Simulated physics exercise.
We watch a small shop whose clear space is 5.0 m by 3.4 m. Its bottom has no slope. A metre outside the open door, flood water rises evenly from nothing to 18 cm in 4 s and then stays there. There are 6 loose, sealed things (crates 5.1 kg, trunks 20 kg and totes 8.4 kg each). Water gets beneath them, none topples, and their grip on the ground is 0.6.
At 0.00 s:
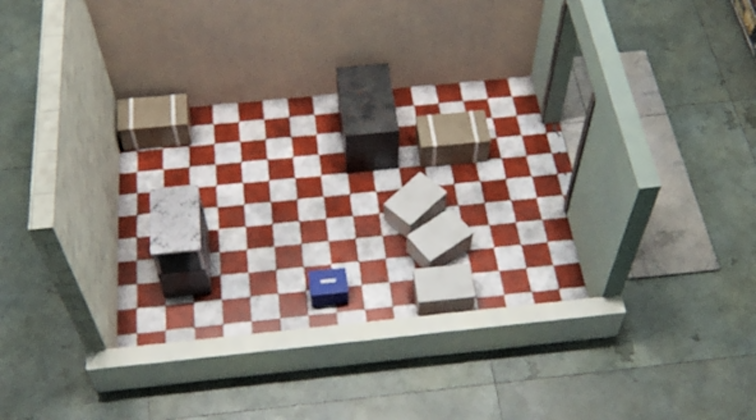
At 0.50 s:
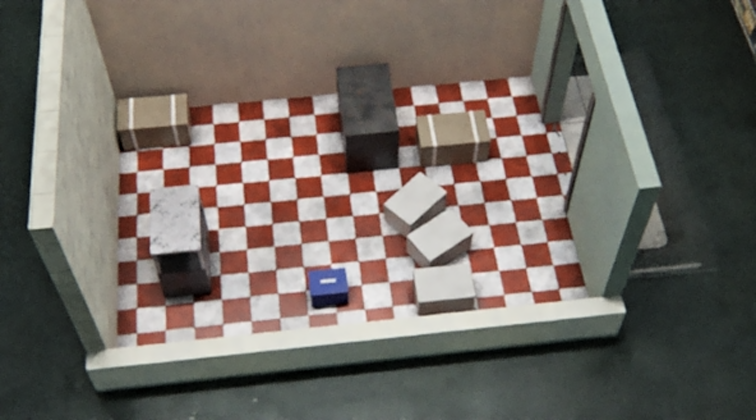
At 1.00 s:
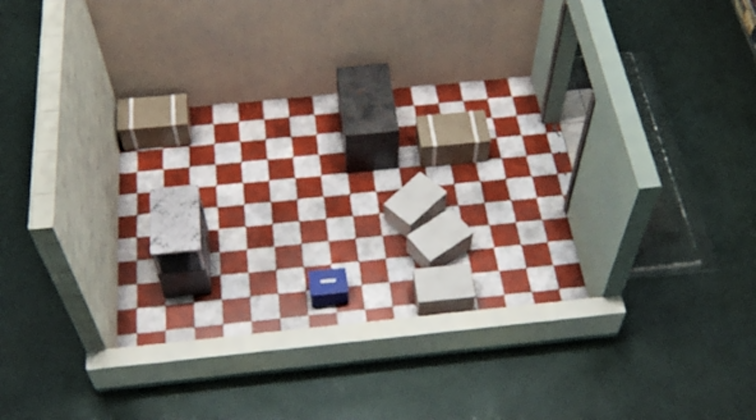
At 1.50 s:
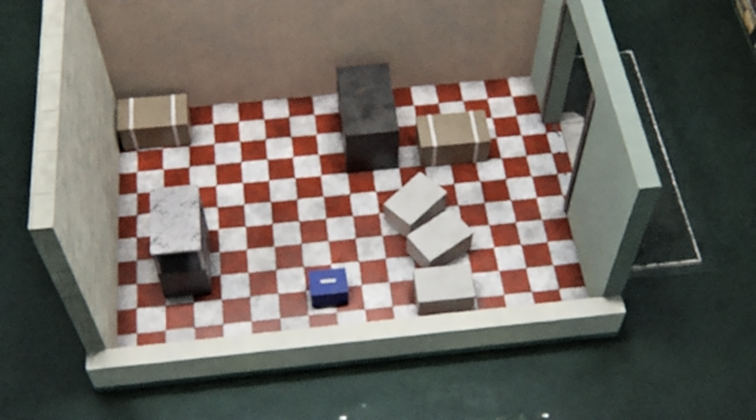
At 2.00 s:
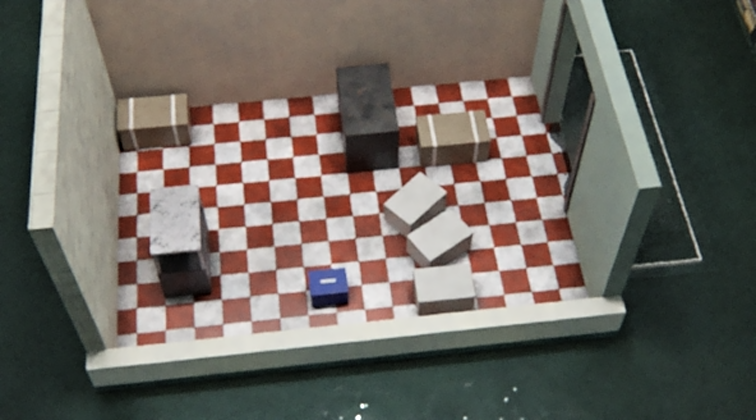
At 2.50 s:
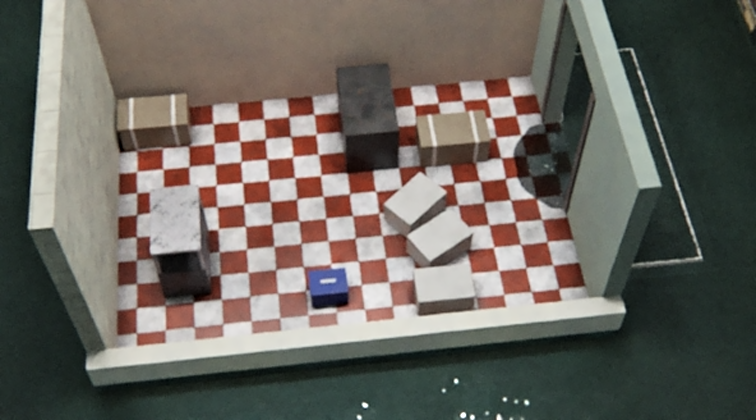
Dark water spreads over the ground around a small shop with a red-and-white checkered floor, then enters through the open doorway on the right and forms a small rounded patch inside, while the boxes and blue tote stay still.
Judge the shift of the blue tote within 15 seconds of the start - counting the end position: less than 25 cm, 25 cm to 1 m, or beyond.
The blue tote ends far away.
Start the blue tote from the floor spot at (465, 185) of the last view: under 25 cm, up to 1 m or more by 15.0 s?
It ends far away.
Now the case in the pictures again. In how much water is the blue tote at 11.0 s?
Roughly 10 cm.
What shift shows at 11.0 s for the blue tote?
Roughly 100 cm by then.
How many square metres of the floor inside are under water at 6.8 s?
Roughly 13 m2.
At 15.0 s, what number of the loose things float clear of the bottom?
At that moment 6.
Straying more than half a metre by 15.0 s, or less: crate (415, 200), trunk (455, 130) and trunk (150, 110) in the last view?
In turn: Over, more, less.
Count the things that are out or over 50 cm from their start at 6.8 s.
I count 2.
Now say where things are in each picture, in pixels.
The first frame shows the blue tote at (328, 281), on the bottom; 0.0 m2 under water; 0 of 6 have shifted.
The second frame shows the blue tote at (328, 281) rests on the ground; 0.0 m2 under water; 0 of 6 have shifted.
The third frame shows the blue tote at (328, 281) rests on the ground; 0.0 m2 under water; 0 of 6 have shifted.
The fourth frame shows the blue tote at (328, 281), on the bottom; water covers 0.0 m2; 0 of 6 have shifted.
The fifth frame shows the blue tote at (328, 281) rests on the ground; 0.0 m2 under water; 0 of 6 have shifted.
The sixth frame shows the blue tote at (328, 281), on the bottom; water covers 0.3 m2; 0 of 6 have shifted.
After 3.5 s the blue tote is near (328, 281), 0.0 m from its start, aground; 0 afloat.
After 6.8 s the blue tote is near (325, 284), 0.0 m from its start, aground; 3 afloat.
After 11.0 s the blue tote is near (235, 326), 1.1 m from its start, afloat; 6 afloat.
After 15.0 s the blue tote is near (170, 330), 1.7 m from its start, afloat; 6 afloat.
